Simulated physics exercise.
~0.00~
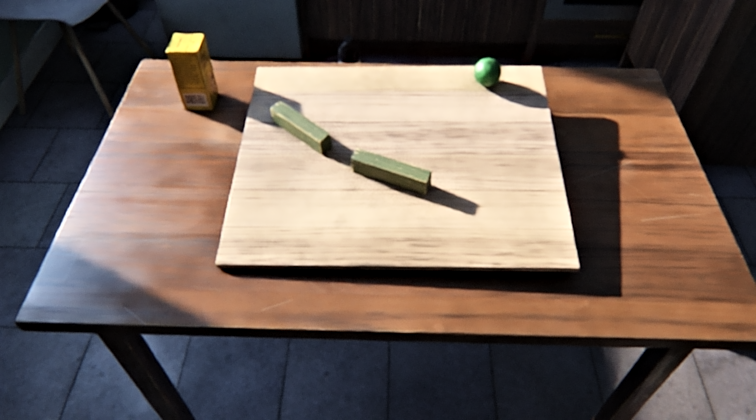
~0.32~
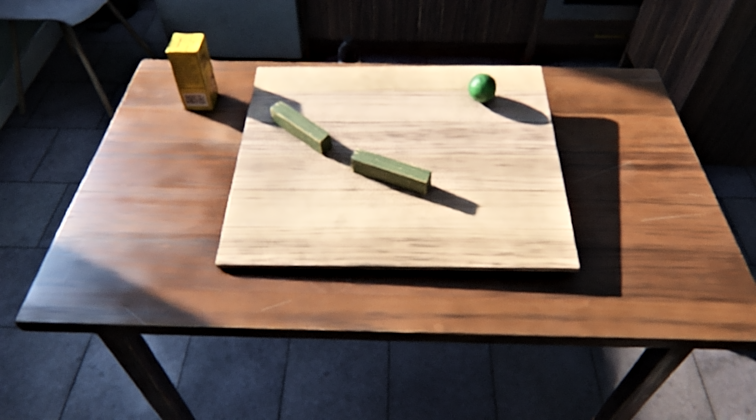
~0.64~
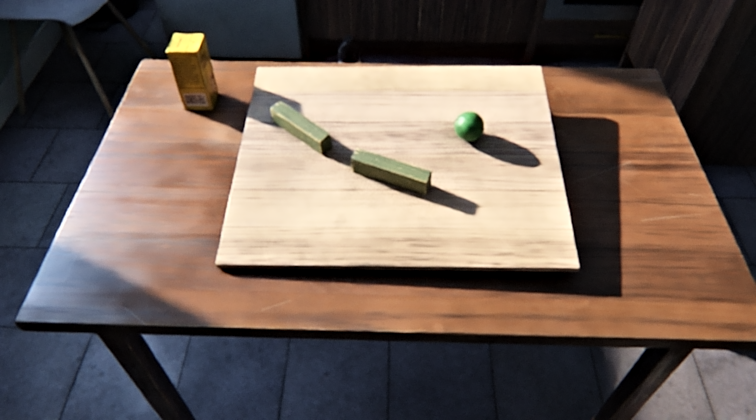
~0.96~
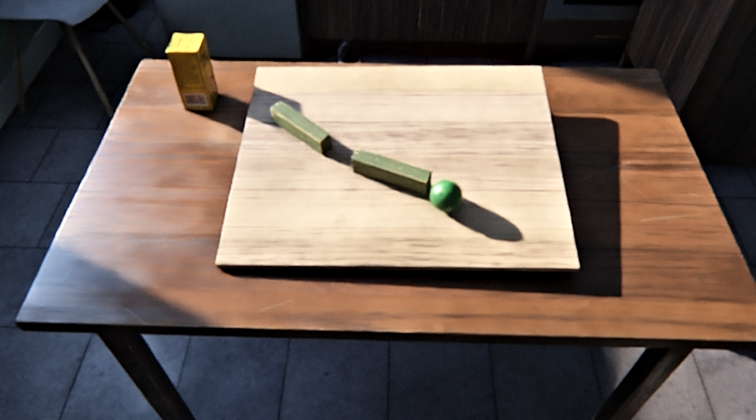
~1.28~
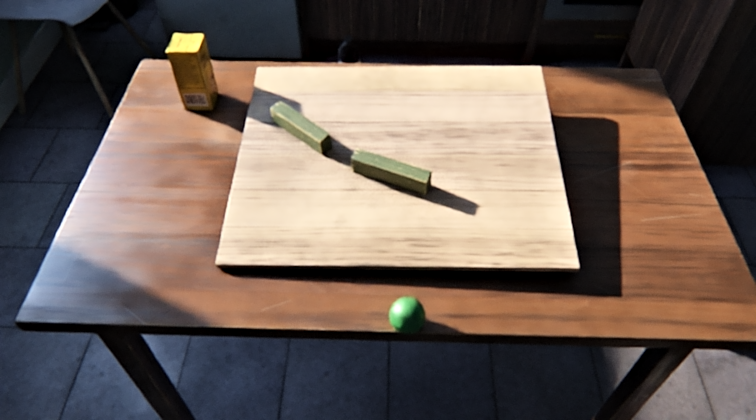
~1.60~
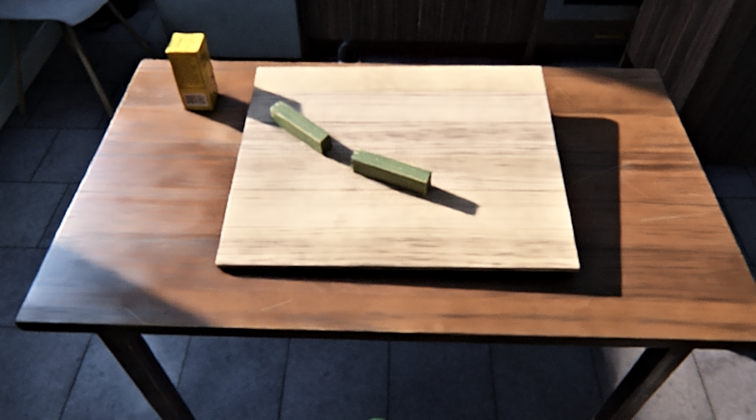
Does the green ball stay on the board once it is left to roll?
No, it rolls down toward the viewer, passes the right end of the nearer block and goes off the board over the near edge.
